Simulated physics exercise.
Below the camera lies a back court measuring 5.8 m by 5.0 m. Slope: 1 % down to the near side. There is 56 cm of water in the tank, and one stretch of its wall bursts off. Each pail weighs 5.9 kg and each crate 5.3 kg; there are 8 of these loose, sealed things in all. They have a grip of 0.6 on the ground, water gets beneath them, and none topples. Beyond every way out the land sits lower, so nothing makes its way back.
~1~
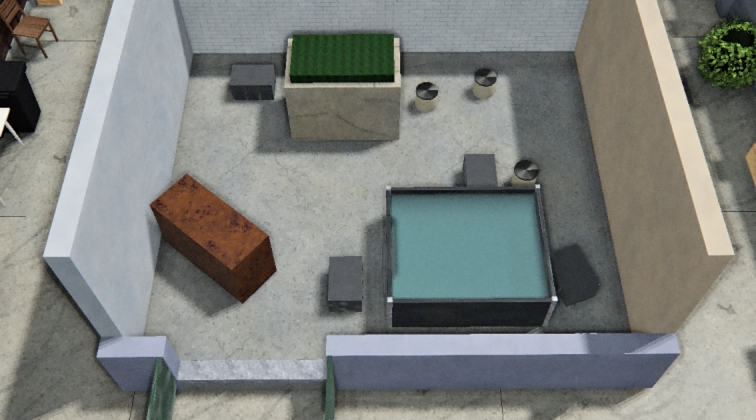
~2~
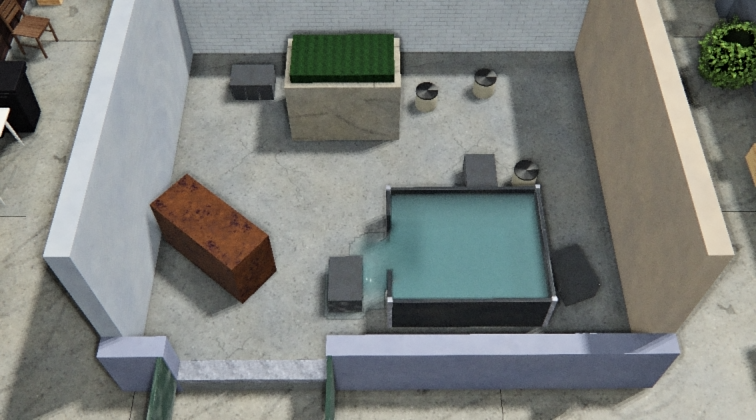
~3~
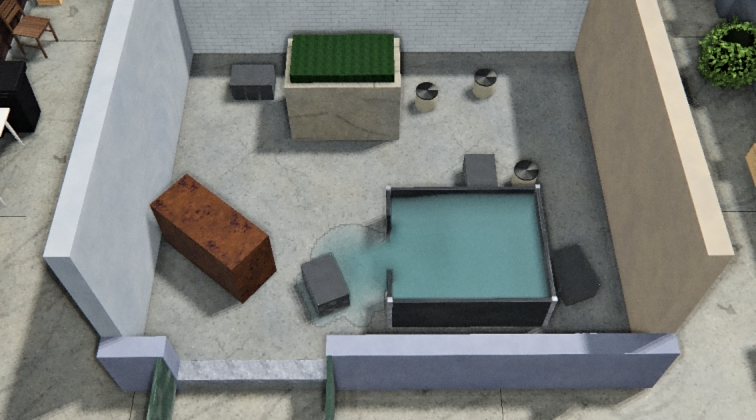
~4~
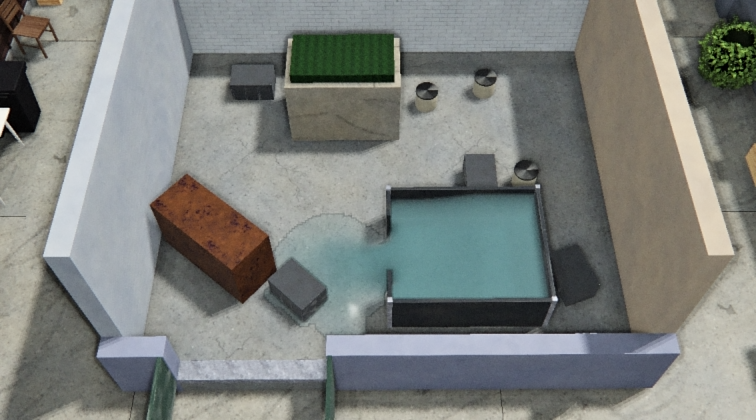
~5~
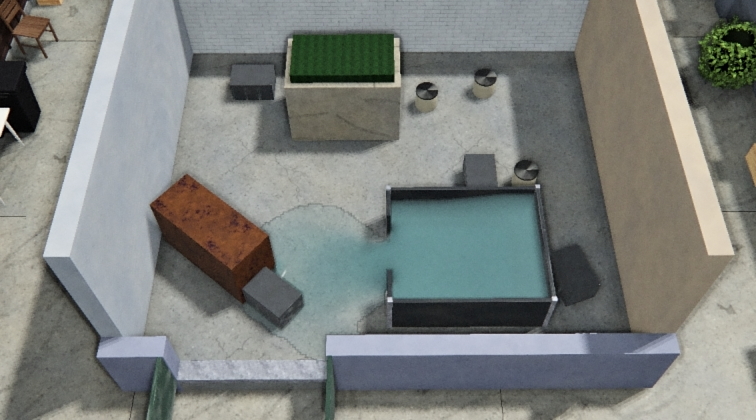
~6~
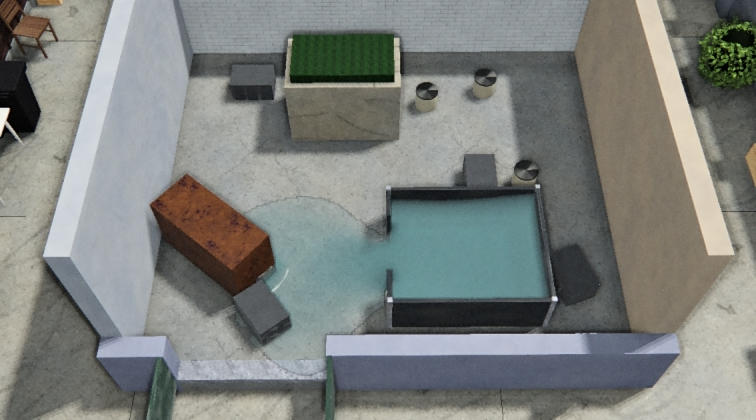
Water pouring from a gap in the left wall of a tank, spreading across the courtyard and pushing a grey block toward a rusty brown box.
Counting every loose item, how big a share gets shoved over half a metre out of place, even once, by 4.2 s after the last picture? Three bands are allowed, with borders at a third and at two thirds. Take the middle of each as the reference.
By the time shown, under one third will have gone that far.
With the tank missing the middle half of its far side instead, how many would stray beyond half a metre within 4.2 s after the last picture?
Then the count would be 5.
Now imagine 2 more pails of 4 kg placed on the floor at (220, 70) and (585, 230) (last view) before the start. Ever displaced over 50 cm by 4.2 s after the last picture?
Well, in turn they are above that and below that.
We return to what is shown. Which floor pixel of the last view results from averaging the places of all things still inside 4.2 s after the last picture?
I'd put it around (448, 141).
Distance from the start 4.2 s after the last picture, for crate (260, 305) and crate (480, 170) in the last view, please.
The first one washed out, the second one 0 cm.
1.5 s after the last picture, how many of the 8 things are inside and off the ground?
It comes to 0 of them.
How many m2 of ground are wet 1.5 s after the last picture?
12.0 m2.
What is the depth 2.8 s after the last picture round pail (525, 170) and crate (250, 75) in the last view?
Some 0 cm at the first, some 4 cm at the second.
Then, 0.4 s after the last picture 1 of 8 are over 50 cm from their spots; 0 afloat.
Then, 1.5 s after the last picture 1 of 8 are over 50 cm from their spots; 0 afloat.
Then, 2.8 s after the last picture 1 of 8 are over 50 cm from their spots; 1 afloat.
Then, 4.2 s after the last picture 2 of 8 are over 50 cm from their spots, and 2 have been at some point; 1 afloat.
